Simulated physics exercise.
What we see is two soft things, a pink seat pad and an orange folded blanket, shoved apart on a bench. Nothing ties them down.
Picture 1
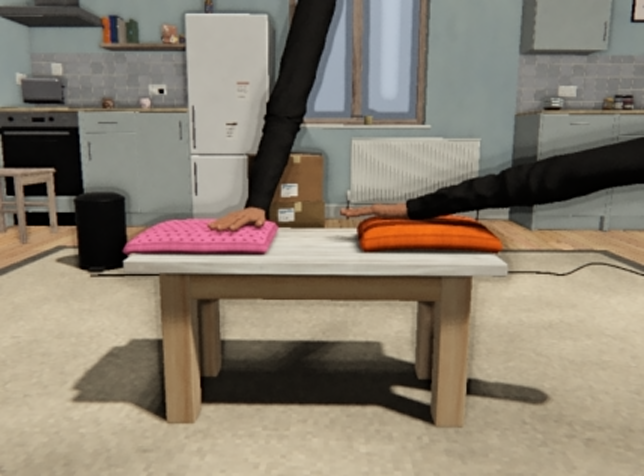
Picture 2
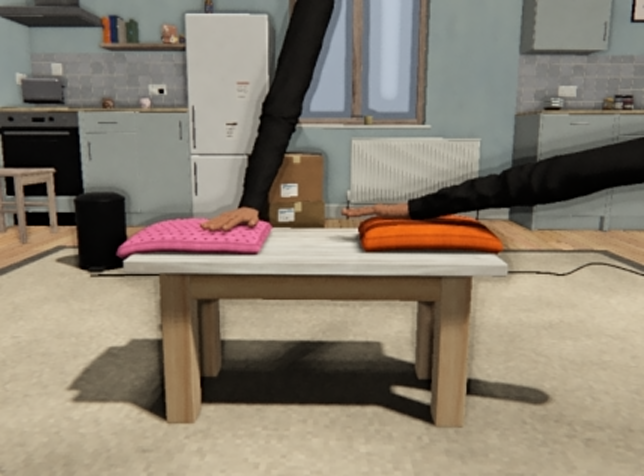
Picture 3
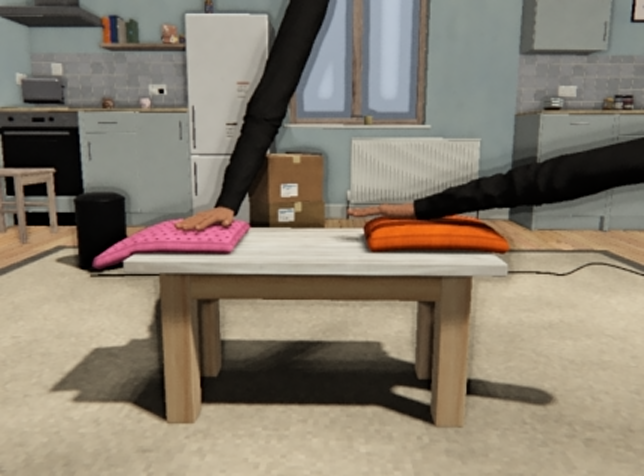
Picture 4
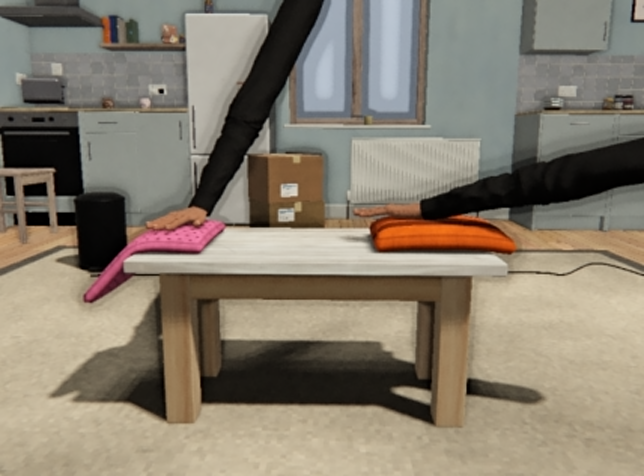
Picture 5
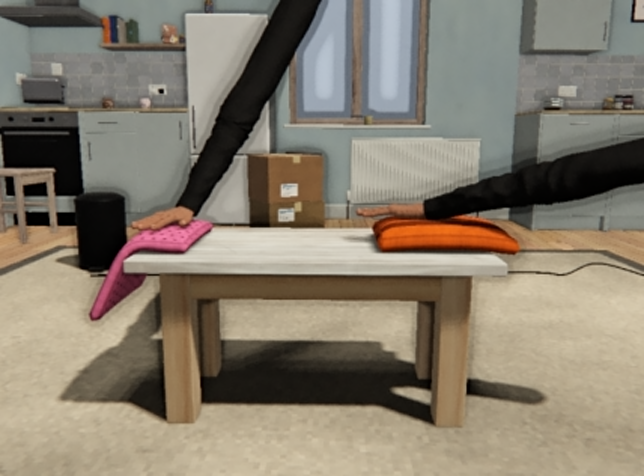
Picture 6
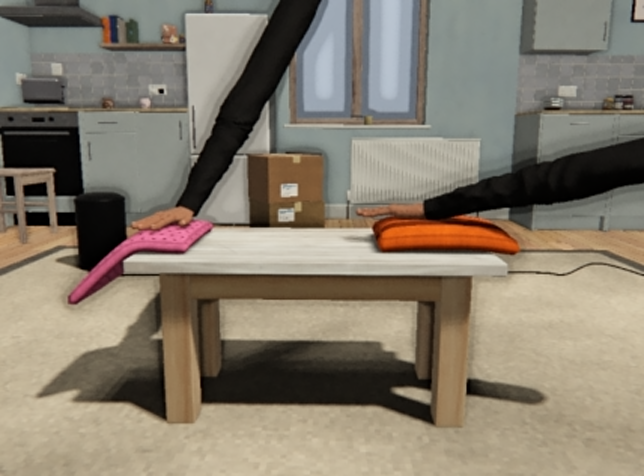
Two hands pushing a pink pad and an orange folded blanket apart on a bench, the pad bending over the left edge.
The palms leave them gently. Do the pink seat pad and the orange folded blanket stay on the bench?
In the end the pink seat pad tips over and falls; the orange folded blanket holds its place.
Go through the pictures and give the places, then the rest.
In the first frame, seat pad tip (138, 242); folded blanket tip (491, 240).
In the second frame, seat pad tip (131, 244); folded blanket tip (492, 240).
In the third frame, seat pad tip (110, 257); folded blanket tip (498, 241).
In the fourth frame, seat pad tip (102, 291); folded blanket tip (504, 242).
In the fifth frame, seat pad tip (107, 307); folded blanket tip (508, 242).
In the sixth frame, seat pad tip (86, 292), well over half past the edge; folded blanket tip (508, 243), a small part past the edge.
Then, 0.34 s after the last picture, seat pad falling near (138, 285); folded blanket lying still.
Then, 0.60 s after the last picture, seat pad on the floor near (114, 386); folded blanket lying still.
At rest, seat pad on the floor near (103, 386); folded blanket lying still. The pink seat pad goes down and the orange folded blanket stays up there.
